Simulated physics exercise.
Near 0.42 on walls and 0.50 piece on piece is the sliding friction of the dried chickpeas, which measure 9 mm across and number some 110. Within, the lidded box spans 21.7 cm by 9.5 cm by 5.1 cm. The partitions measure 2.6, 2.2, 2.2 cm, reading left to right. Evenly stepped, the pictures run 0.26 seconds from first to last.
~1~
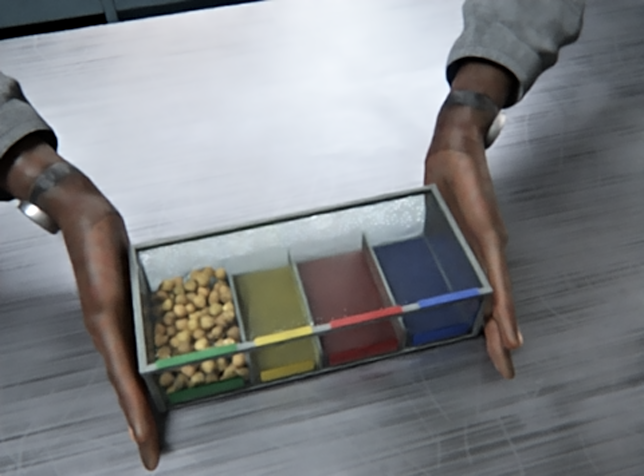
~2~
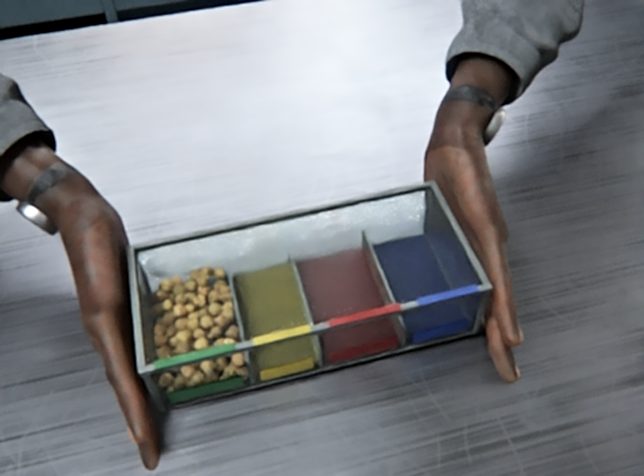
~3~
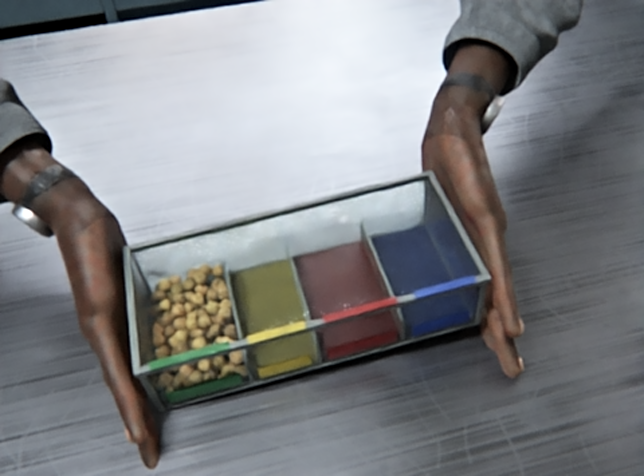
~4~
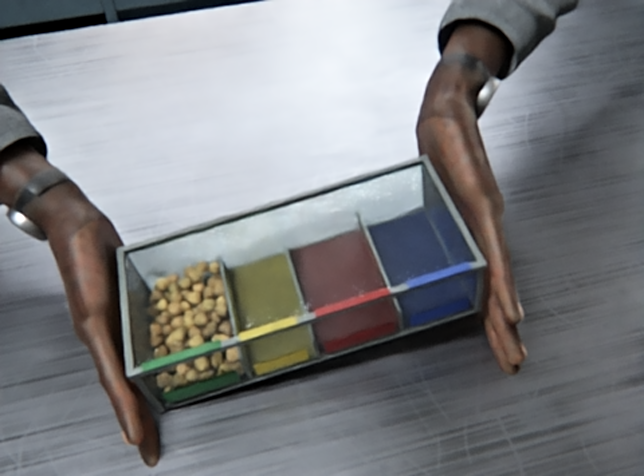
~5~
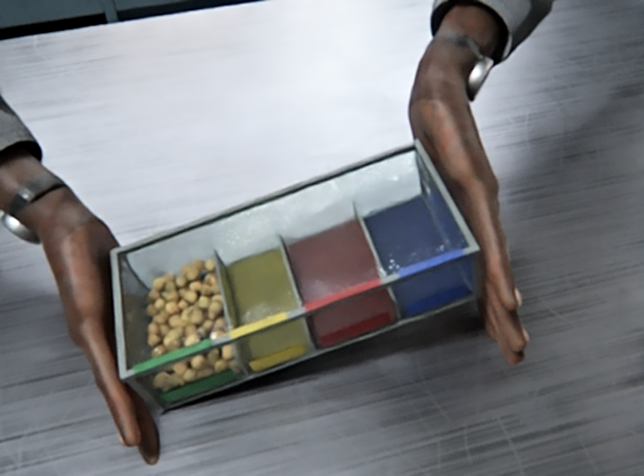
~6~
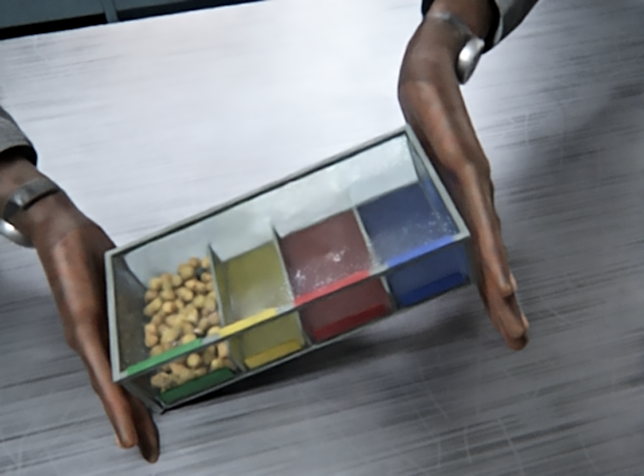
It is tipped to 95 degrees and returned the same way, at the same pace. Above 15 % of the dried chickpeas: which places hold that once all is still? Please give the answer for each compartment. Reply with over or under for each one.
Red: Under, blue: Under, green: Over, yellow: Under.
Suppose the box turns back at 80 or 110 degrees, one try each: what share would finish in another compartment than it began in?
Roughly 0 percent, then roughly 0 percent.
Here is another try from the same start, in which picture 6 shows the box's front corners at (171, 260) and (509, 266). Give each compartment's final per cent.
Red 20 %; blue 70 %; green 10 %; yellow 0 %.
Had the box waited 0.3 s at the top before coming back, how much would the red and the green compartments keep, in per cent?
Final amounts would be red 0% and green 100%.
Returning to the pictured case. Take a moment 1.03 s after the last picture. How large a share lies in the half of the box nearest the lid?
About 30 %.
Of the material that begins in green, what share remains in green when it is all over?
Something like 100 in a hundred.
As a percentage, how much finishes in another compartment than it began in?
Around 0 in a hundred.
Then, 1.03 s after the last picture, tilt 95 degrees; green 100 %.
Then, 1.71 s after the last picture, tilt 42 degrees; green 100 %.
Then, 2.43 s after the last picture, tilt 0 degrees; green 100 %.
In the end, red 0 %, blue 0 %, green 100 %, yellow 0 %.
